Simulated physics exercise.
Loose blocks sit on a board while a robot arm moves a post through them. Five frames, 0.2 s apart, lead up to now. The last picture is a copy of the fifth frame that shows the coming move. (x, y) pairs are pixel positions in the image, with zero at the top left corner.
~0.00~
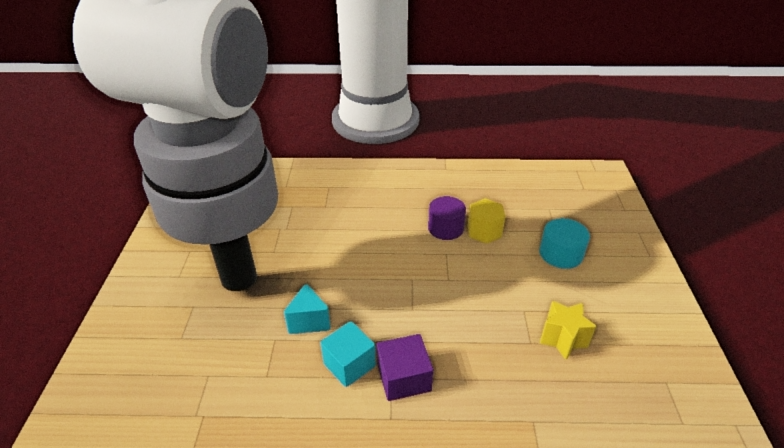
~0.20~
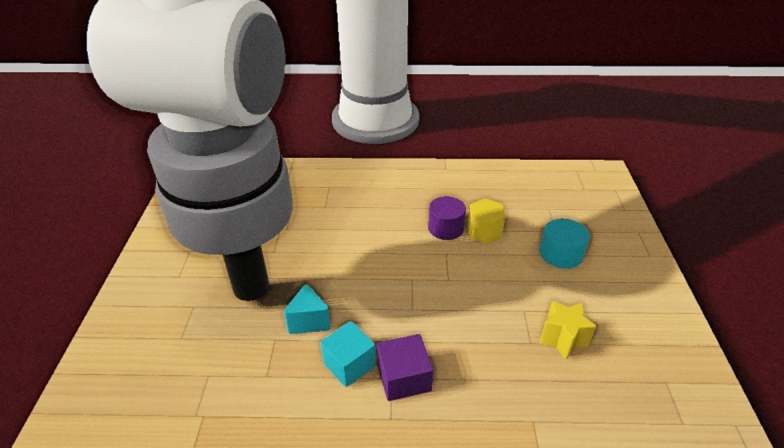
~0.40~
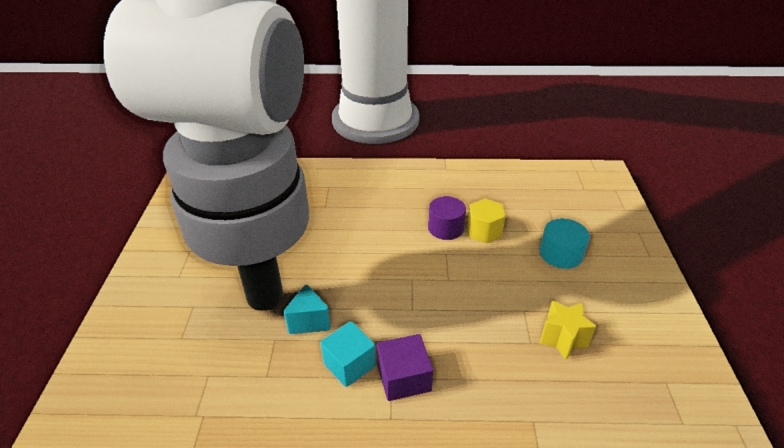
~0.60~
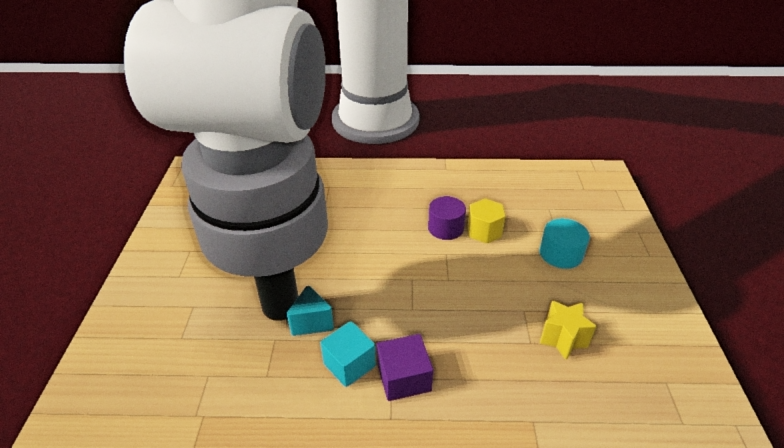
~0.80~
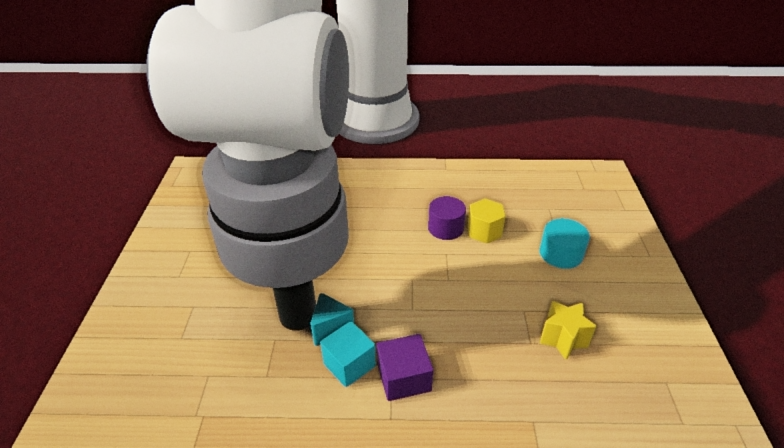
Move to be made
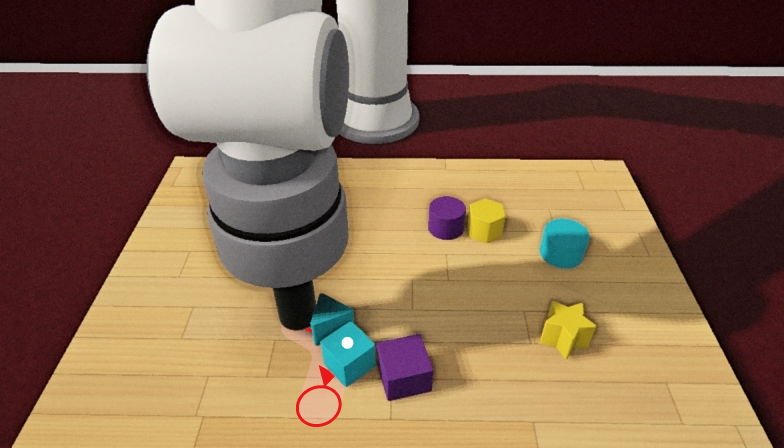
A white and grey robot arm with a black post reaches over a pale wooden board on a dark red surface, seen from above at a fixed angle. Turquoise triangular and square blocks and a purple cube sit near the front, with purple, yellow and turquoise pieces behind and a yellow star at right. The post slides right and forward, pushing the triangular block rightward beside the turquoise square one.
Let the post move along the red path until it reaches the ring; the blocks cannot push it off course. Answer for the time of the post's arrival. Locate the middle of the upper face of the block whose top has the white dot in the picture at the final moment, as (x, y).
It comes to (363, 377).
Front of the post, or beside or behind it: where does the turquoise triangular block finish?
It lies beside or behind the post.
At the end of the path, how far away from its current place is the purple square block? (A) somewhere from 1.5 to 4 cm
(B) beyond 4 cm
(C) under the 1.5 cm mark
C: Under the 1.5 cm mark.
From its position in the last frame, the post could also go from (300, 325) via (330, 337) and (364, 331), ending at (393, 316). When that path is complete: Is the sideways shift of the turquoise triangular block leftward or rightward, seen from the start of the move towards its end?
To the right.
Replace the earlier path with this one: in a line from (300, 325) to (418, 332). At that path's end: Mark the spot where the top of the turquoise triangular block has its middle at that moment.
It is at (446, 329).
Drawn move, from (300, 325) over (327, 342) and (329, 372) to (319, 406); the dot is on the turquoise square block.
The first path, step by step. One third of the way, post (327, 334); turquoise triangular block (362, 315); turquoise square block (355, 347), turned 20° clockwise.
Two thirds of the way, post (327, 363); turquoise triangular block (365, 316); turquoise square block (360, 371), turned 20° anticlockwise; purple square block (410, 357).
At the end, post (317, 397); turquoise triangular block (365, 316); turquoise square block (363, 377), turned 35° anticlockwise; purple square block (410, 357).
